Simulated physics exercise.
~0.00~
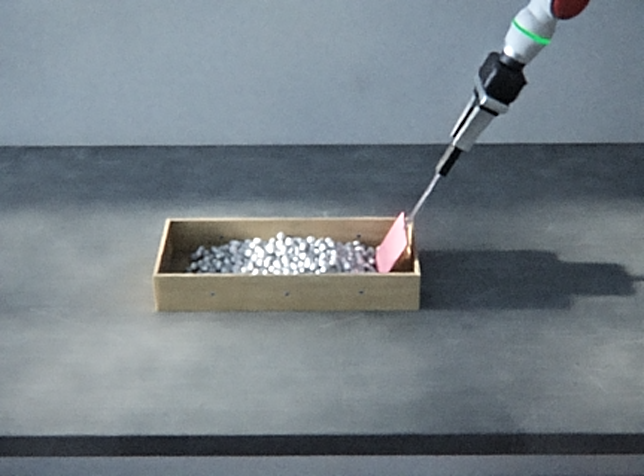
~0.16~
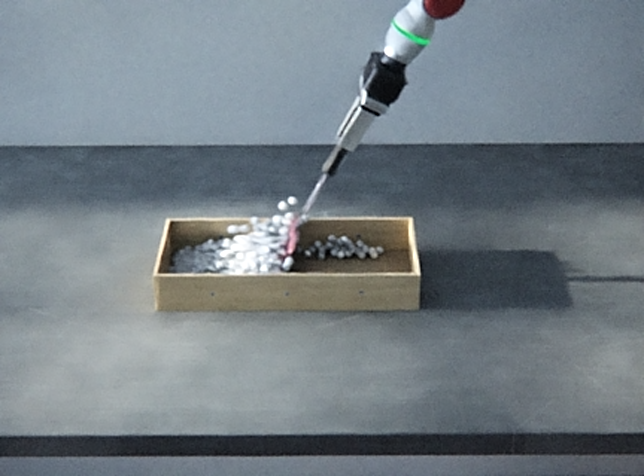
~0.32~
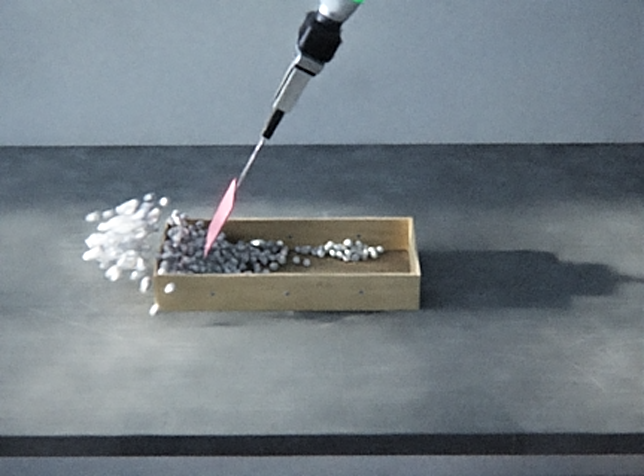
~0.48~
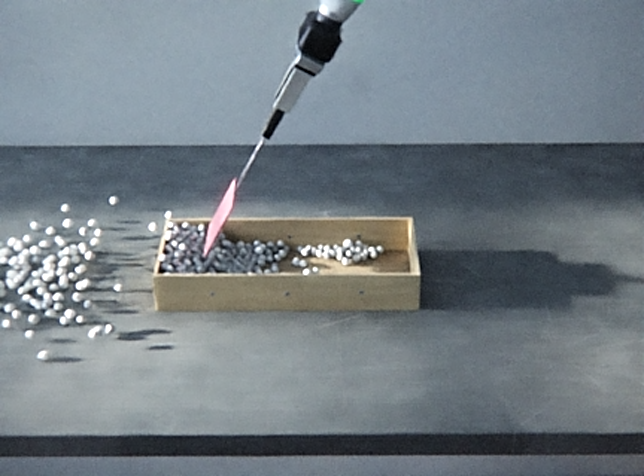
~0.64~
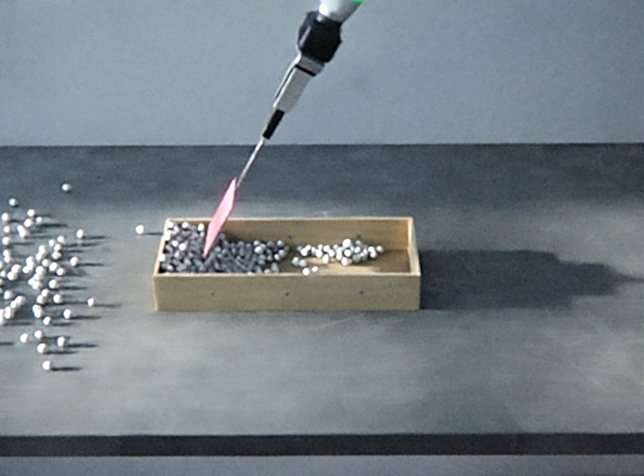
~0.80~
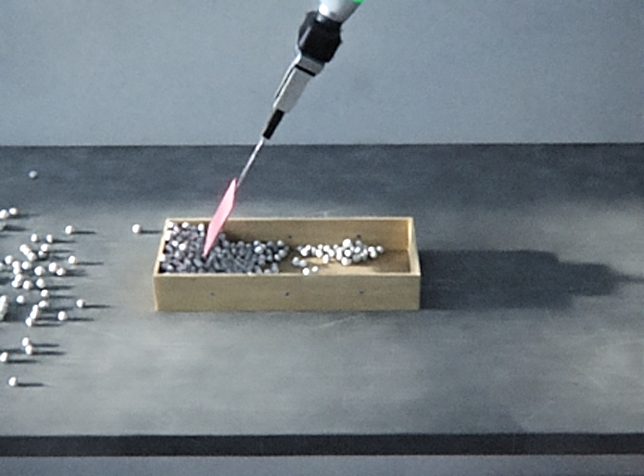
A robot arm sweeps a pink paddle left through a trough, scattering many beads onto the table.
